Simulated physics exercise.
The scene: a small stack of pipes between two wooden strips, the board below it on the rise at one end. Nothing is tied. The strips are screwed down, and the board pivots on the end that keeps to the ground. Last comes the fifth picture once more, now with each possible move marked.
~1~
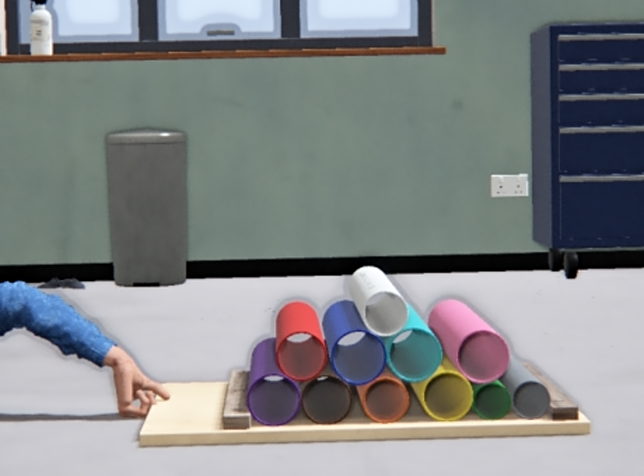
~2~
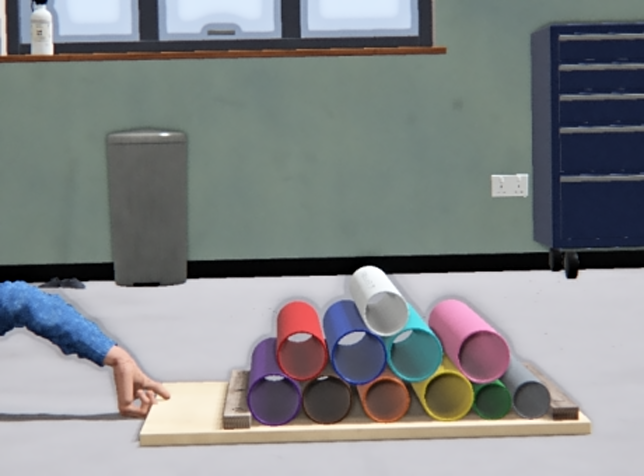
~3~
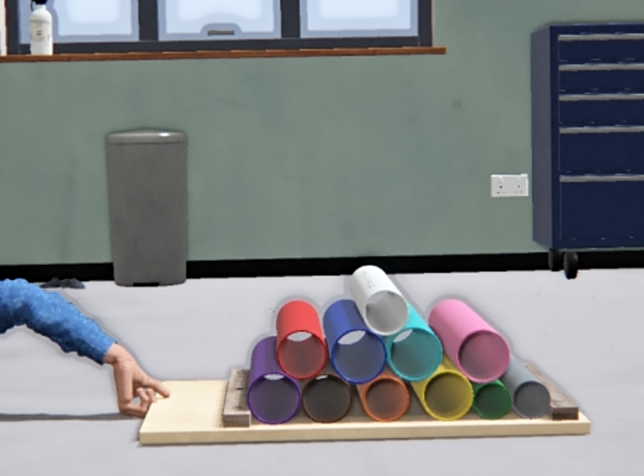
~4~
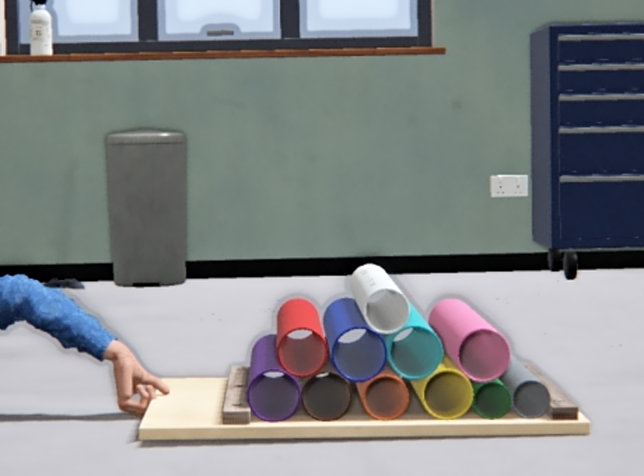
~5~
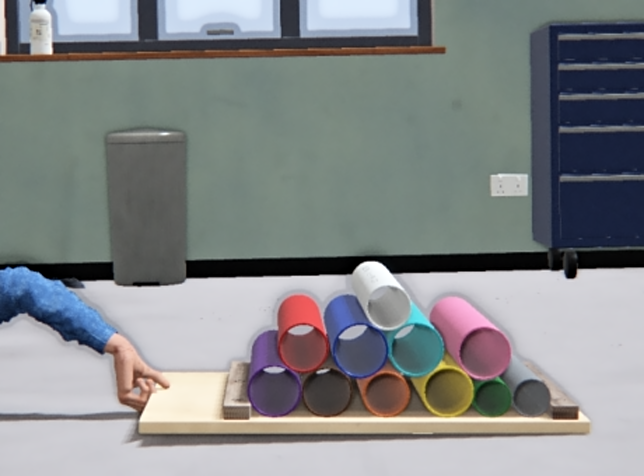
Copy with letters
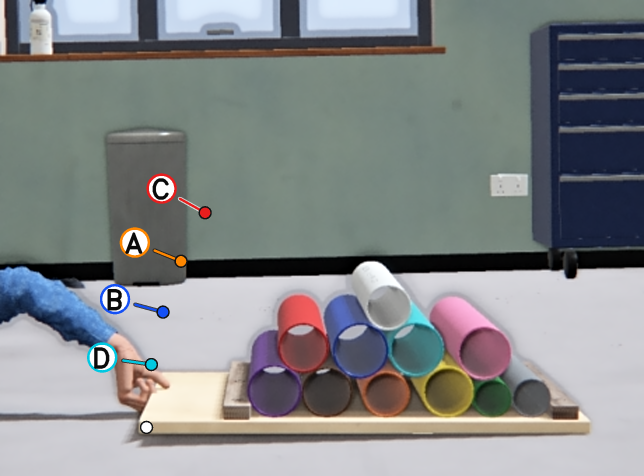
Hand in a blue sleeve slowly lifting the left end of a wooden board slightly, tilting a stack of colourful pipes.
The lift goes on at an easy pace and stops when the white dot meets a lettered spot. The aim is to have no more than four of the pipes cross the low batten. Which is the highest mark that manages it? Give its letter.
Raise it to A.
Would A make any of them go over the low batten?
Yes.
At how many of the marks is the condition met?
Three of them.
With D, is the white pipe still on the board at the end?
Yes.
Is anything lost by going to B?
Yes.
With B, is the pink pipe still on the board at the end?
No.
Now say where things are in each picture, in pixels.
Pink pipe (482, 356); turquoise pipe (414, 354); red pipe (302, 356), in the first picture.
Red pipe (302, 356); white pipe (386, 313), in the second picture.
Board (358, 399); purple pipe (274, 398); brown pipe (326, 399); blue pipe (359, 356), in the third picture.
Board (357, 398); purple pipe (274, 396); brown pipe (327, 397), in the fourth picture.
Board (357, 394); purple pipe (275, 391); brown pipe (327, 392), in the fifth picture.
On the marked copy, A at (181, 261); B at (163, 312); C at (205, 213); D at (151, 364); the white dot at (147, 428).
Following A. Soon after the start, board at 15°.
Later, board at 24°.
In the end, board at 24°, four over the low batten (blue, pink, turquoise, white).
As for the rest, B four over the low batten (blue, pink, turquoise, white); C five over the low batten; D none over the low batten.
